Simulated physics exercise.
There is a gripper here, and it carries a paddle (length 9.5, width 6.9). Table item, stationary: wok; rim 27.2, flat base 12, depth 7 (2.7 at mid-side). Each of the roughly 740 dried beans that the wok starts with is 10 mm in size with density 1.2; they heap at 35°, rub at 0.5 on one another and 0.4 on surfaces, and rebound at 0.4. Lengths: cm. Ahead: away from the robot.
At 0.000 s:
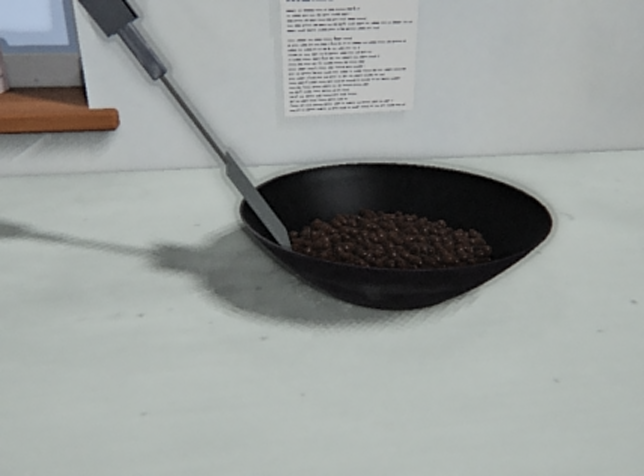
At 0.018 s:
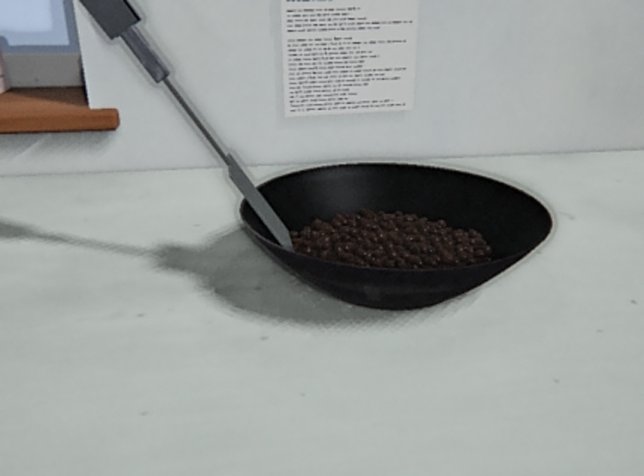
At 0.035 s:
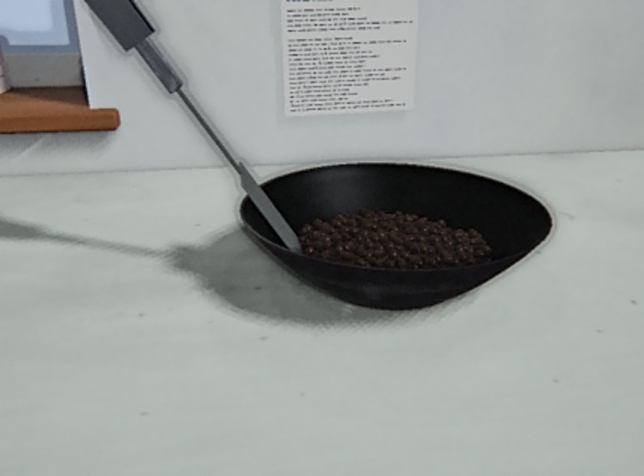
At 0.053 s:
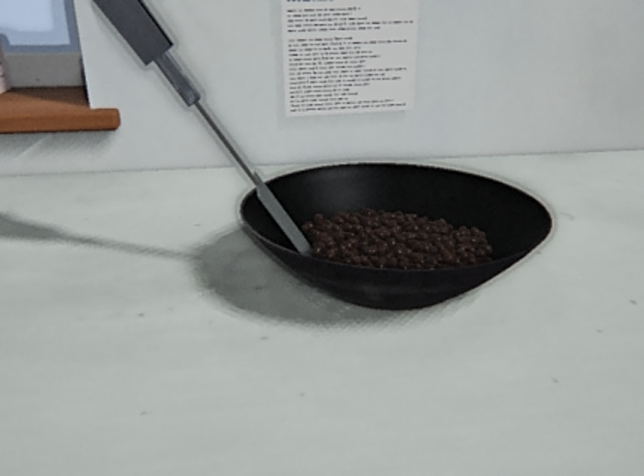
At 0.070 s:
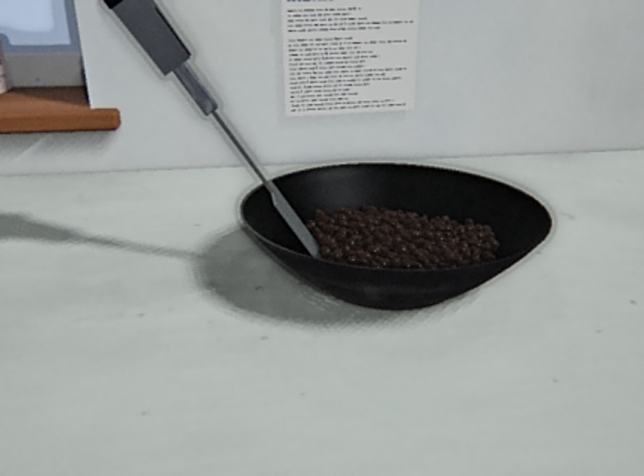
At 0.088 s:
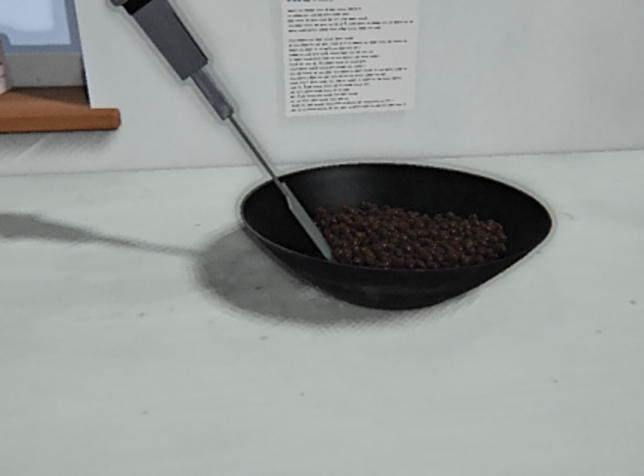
A grey paddle with a dark upper section slides slowly rightward through a black wok on a pale tabletop, seen from slightly above by a still camera. Small dark brown pieces lie heaped in the wok, with a printed sheet on the white wall behind and a wooden ledge at upper left. The paddle, steadily slanted, pushes the heap a little to the right while the wok stays put.
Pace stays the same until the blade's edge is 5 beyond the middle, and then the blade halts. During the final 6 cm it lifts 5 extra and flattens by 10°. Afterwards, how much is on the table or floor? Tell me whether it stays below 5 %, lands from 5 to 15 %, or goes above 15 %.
It stays below 5 %.
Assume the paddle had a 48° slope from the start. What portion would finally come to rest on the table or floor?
It would be near 0 per cent.
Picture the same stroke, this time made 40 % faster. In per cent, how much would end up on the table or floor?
Estimated result: Some 10 %.
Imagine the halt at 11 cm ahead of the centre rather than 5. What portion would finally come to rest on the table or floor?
Then roughly 30 percent would finish on the table or floor.
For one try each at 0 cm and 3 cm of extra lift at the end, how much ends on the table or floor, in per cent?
About 0 and 0 per cent.
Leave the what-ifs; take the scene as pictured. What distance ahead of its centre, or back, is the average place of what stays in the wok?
Roughly 4.0 centimetres ahead.
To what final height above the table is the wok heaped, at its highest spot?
8.0 cm.
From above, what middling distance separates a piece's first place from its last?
I'd guess close to 3 centimetres.
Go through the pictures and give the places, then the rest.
Paddle top edge at (227, 162), sloping 57°; upper third of the load around (383, 247), from x 290 to 485, top at y 215; 742 in the wok, in the first picture.
Paddle top edge at (229, 164), sloping 57°; upper third of the load around (382, 247), from x 290 to 485, top at y 215, in the second picture.
Paddle top edge at (241, 173), sloping 57°; upper third of the load around (385, 247), from x 300 to 485, top at y 215, in the third picture.
Paddle top edge at (257, 183), sloping 57°; upper third of the load around (386, 245), from x 305 to 485, top at y 210, in the fourth picture.
Paddle top edge at (272, 191), sloping 57°; upper third of the load around (396, 241), from x 305 to 495, top at y 210, in the fifth picture.
Paddle top edge at (287, 195), sloping 57°; upper third of the load around (403, 239), from x 305 to 500, top at y 205; 742 in the wok, in the sixth picture.
After 0.13 s, sloping 57°, highest piece 6 above the table; 742 in the wok.
After 0.17 s, sloping 52°, highest piece 7 above the table; 742 in the wok.
After 0.40 s, sloping 47°, highest piece 8 above the table; 732 in the wok, 4 on the table or floor, 6 on the blade or in flight.
After 1.45 s, sloping 47°, highest piece 8 above the table; 731 in the wok, 11 on the table or floor.
At rest, 731 in the wok, 11 on the table or floor. That is 1 % on the table or floor.
